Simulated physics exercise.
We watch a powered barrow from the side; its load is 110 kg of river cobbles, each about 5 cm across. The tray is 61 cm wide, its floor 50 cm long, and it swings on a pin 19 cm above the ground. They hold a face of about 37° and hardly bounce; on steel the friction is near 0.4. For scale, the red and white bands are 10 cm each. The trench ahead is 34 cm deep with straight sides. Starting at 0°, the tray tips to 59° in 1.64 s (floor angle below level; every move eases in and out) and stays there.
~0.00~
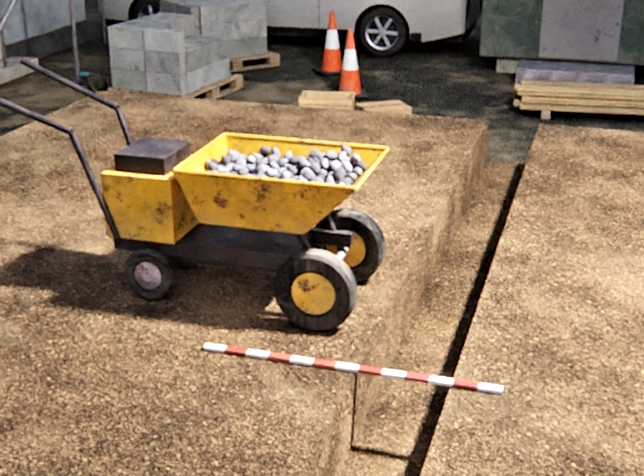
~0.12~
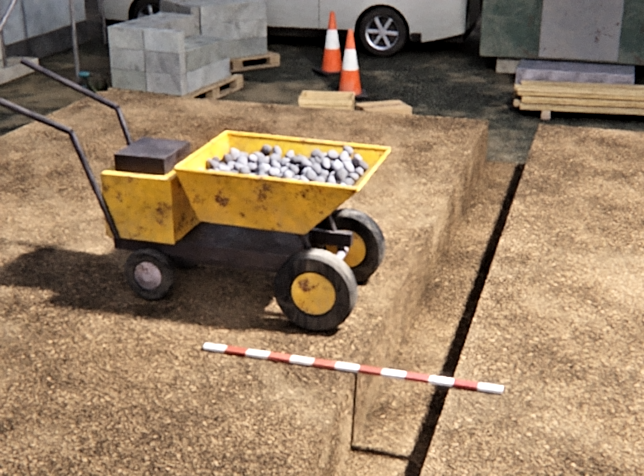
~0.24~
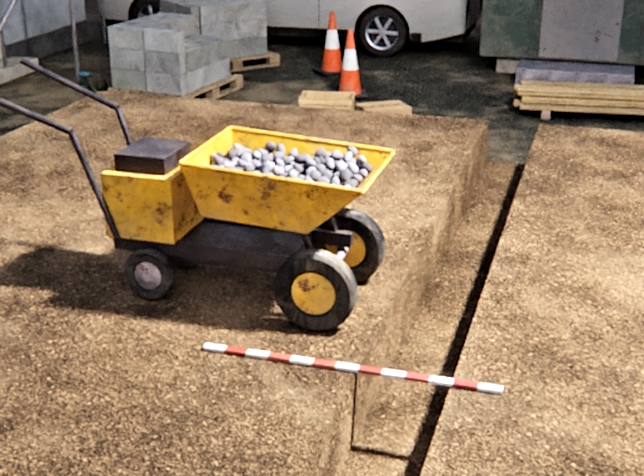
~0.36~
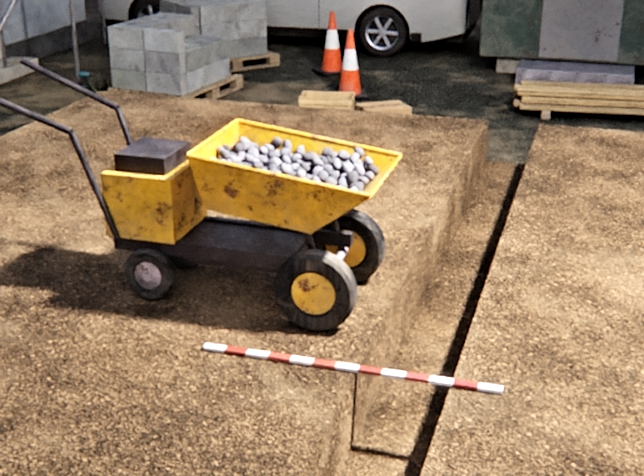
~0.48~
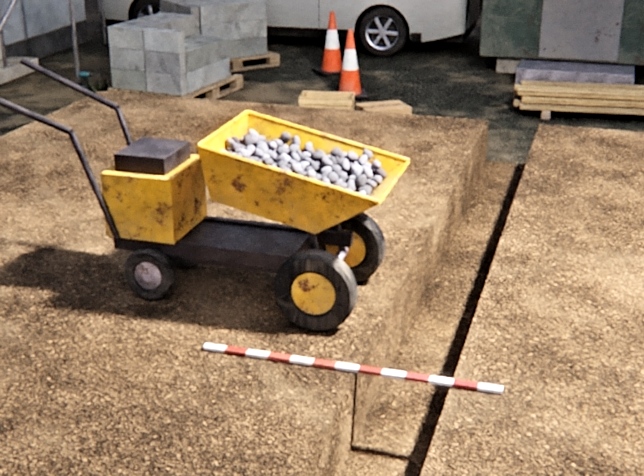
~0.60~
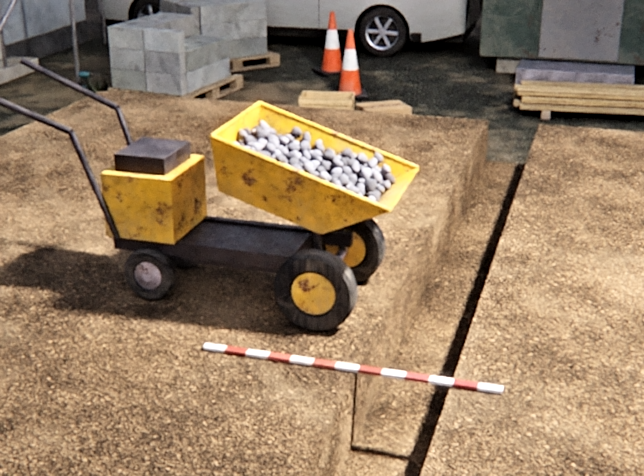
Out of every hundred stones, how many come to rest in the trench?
Close to 53 in a hundred.
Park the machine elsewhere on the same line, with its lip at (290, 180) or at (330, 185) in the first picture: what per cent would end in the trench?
Near 100 per cent from the first place, 80 from the second.
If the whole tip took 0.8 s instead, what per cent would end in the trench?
Then about 40 per cent.
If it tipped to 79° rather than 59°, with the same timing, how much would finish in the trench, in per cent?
It would be near 40 per cent.
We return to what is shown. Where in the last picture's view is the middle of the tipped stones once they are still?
Near (465, 358).
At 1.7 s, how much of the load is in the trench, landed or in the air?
About 10 per cent by then.
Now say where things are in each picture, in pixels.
The first frame shows lip at (356, 189), floor tilted 0°, highest stones at (322, 160).
In the second frame, the tray is at 1°, its lip at (358, 190); the top of the load is at (312, 158); the stones move at 0.1 m/s on average.
In the third frame, the tray is at 3°, its lip at (363, 192); the top of the load is at (283, 157); the stones move at 0.2 m/s on average.
The fourth frame shows lip at (370, 196), floor tilted 7°, highest stones at (255, 152); the stones move at 0.3 m/s on average.
In the fifth frame, the tray is at 12°, its lip at (380, 202); the top of the load is at (258, 144); the stones move at 0.4 m/s on average.
The sixth frame shows lip at (390, 211), floor tilted 18°, highest stones at (261, 136); the stones move at 0.4 m/s on average.
After 1.2 s the floor is at 50°; 100 % in the tray; the foremost stones are at (434, 225).
After 1.7 s the floor is at 59°; 67 % in the tray, 11 % in the trench, 22 % past the trench; the foremost stones are at (530, 318).
After 2.1 s the floor is at 59°; 37 % in the tray, 18 % in the trench, 45 % past the trench; the foremost stones are at (597, 323).
After 4.0 s the floor is at 59°; 0 % in the tray, 53 % in the trench, 47 % past the trench; the foremost stones are at (634, 340).
